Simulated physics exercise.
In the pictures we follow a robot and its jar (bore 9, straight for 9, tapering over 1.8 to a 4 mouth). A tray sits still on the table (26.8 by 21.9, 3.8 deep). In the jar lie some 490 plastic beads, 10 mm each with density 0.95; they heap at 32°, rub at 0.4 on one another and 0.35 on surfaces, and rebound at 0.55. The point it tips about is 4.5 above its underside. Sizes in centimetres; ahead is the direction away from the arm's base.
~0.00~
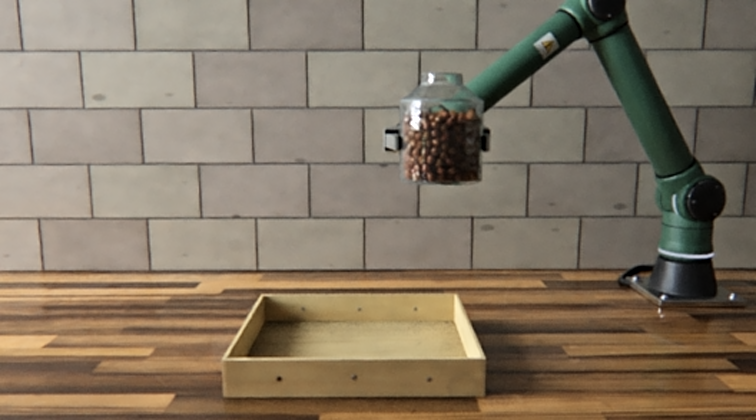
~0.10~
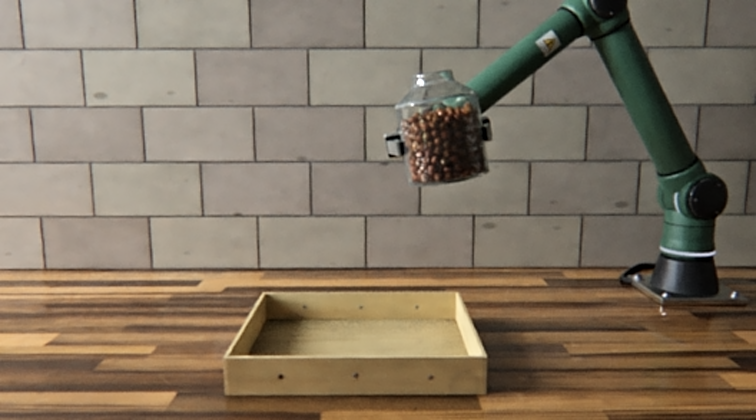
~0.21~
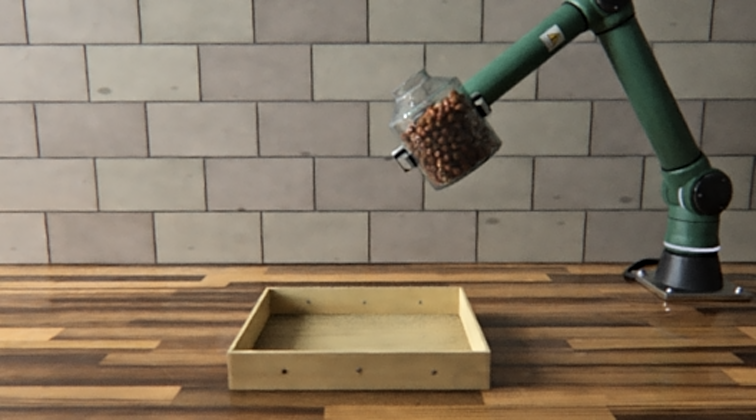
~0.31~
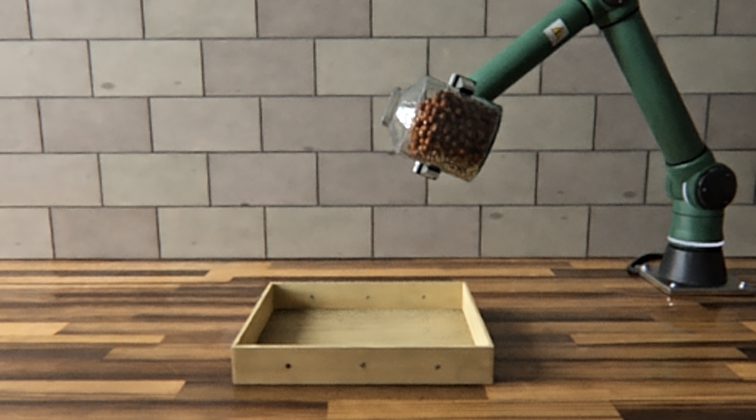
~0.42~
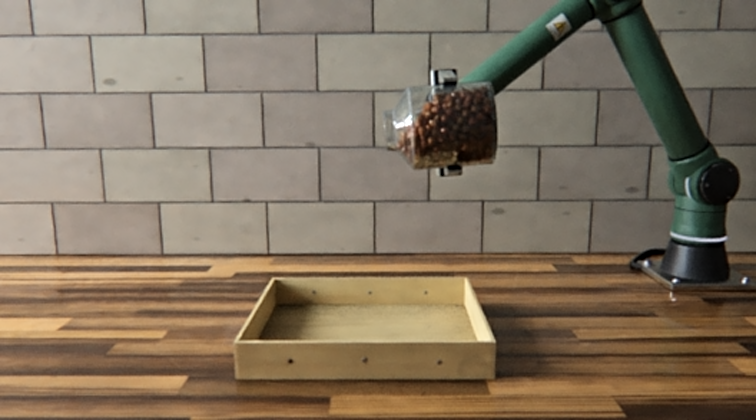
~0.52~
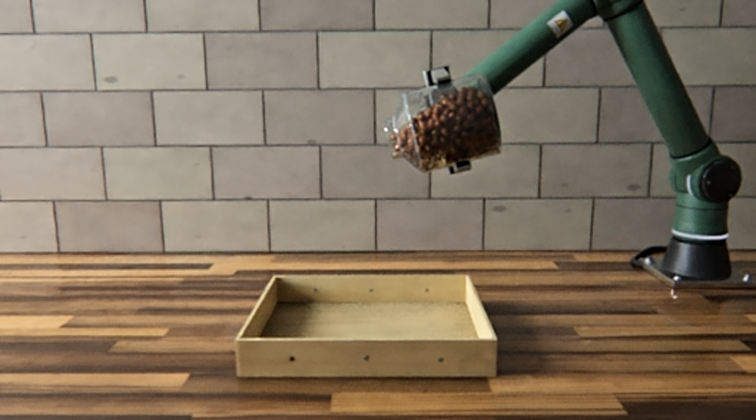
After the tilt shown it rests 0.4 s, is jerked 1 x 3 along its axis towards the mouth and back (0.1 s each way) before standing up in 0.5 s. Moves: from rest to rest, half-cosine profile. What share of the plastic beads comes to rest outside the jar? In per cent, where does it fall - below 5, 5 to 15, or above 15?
It falls from 5 to 15 per cent.
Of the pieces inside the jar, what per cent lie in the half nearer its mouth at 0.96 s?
Close to 50 per cent sits in the mouth half.
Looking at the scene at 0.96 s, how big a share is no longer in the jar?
Roughly 5 percent by that time.
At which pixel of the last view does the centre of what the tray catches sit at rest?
I'd place it near (315, 329) in the last picture.
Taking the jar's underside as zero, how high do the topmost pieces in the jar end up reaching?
Around 8.5 cm.
After 0.96 s, tipped 104°, highest piece 29 above the table; 477 in the jar, 13 in the tray, 2 in flight or on a rim.
After 1.40 s, tipped 42°, highest piece 31 above the table; 455 in the jar, 33 in the tray, 4 in flight or on a rim.
After 1.82 s, upright, highest piece 30 above the table; 454 in the jar, 37 in the tray, 1 on the table or floor.
After 2.52 s, upright, highest piece 30 above the table; 454 in the jar, 37 in the tray, 1 on the table or floor.
In the end, 454 in the jar, 37 in the tray, 1 on the table or floor. That is 8 % outside the jar.
